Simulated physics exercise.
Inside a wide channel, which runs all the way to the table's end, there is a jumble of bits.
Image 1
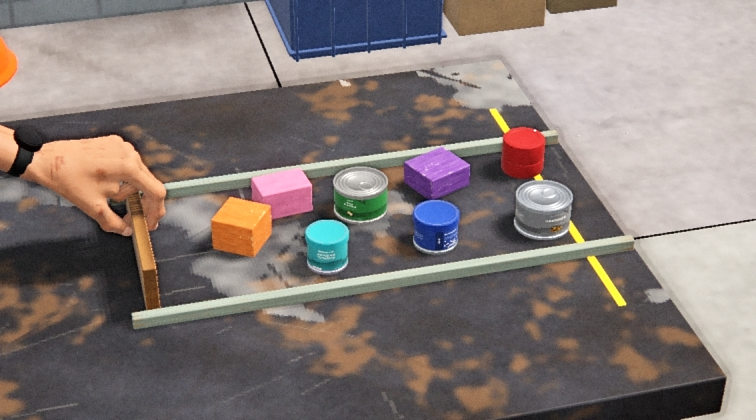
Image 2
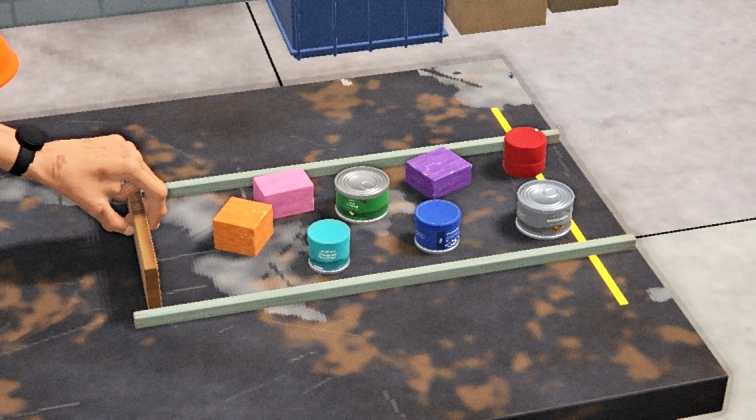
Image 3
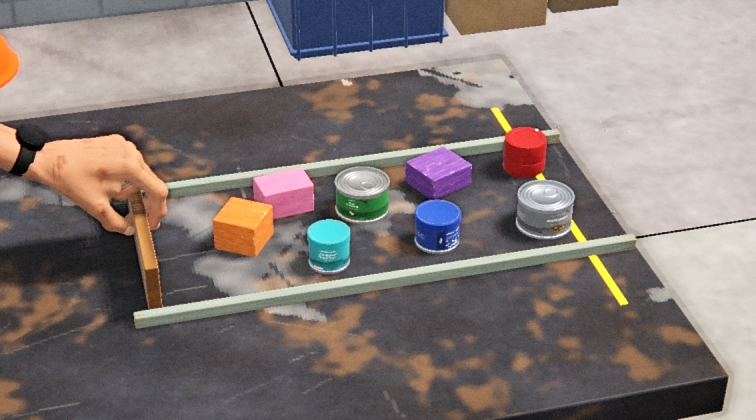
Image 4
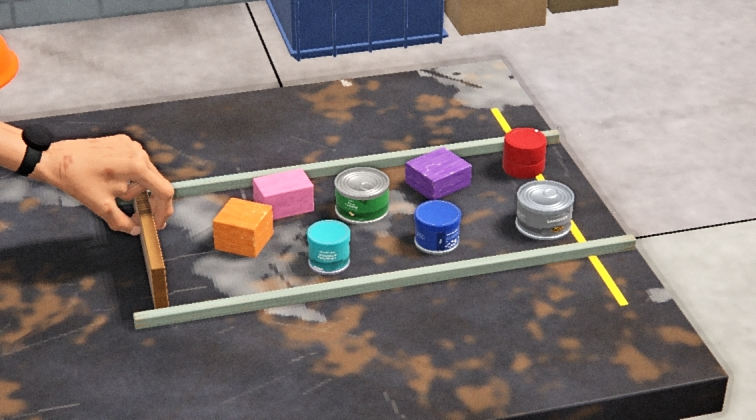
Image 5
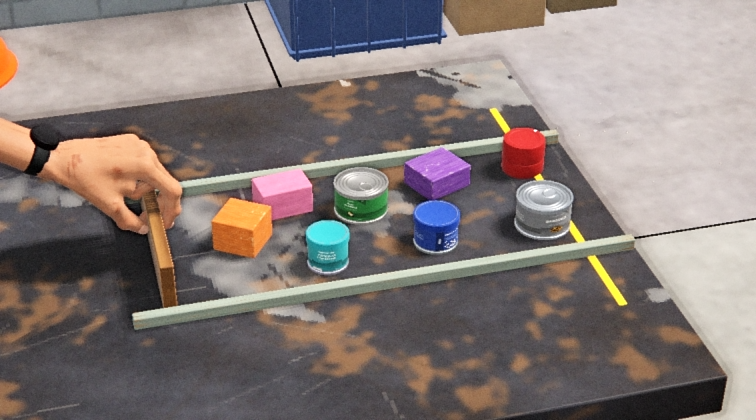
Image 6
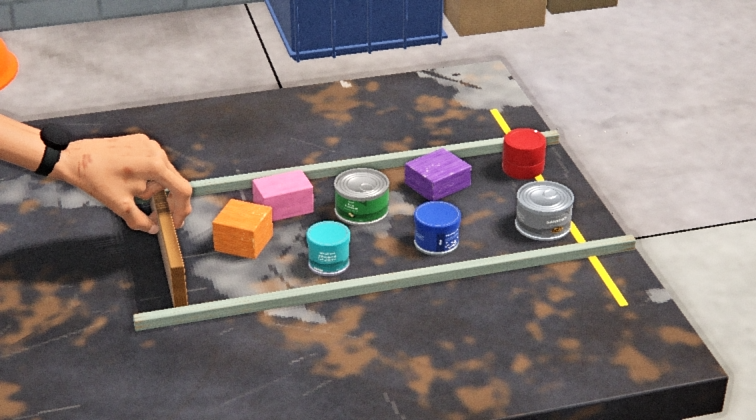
At the start, a hand holds a small wooden board upright at the left end of a channel between two pale strips, with scattered colourful blocks and tins to its right. The board stays nearly still, then the hand slides it slightly right towards the orange block, while the objects stay put.
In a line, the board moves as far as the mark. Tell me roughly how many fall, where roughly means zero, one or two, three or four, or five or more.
Roughly, five or more fall.
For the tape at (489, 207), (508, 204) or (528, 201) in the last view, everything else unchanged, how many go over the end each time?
Going through each try, you'd get 1, 2 and 3.
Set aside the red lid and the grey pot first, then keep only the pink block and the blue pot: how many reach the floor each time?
3, then 3.
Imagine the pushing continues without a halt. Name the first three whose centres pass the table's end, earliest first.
The red lid, the grey pot, the purple block.
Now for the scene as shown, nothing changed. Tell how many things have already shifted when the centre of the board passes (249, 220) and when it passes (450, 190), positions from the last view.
In order, the tallies are 1 and 8.
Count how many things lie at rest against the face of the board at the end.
In total, 3.
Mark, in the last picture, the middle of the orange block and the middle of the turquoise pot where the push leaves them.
Near (569, 176) and (594, 213).
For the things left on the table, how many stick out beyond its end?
It's 1.
Soon after, none off yet; red lid at rest near (524, 154); grey pot at rest near (544, 211); purple block at rest near (438, 175).
Then, none off yet; red lid moving near (530, 153); grey pot moving near (555, 209); purple block moved about its own width near (487, 160).
At rest, the number that fall off is five or more; fallen, green tin, blue pot, purple block, grey pot and red lid.
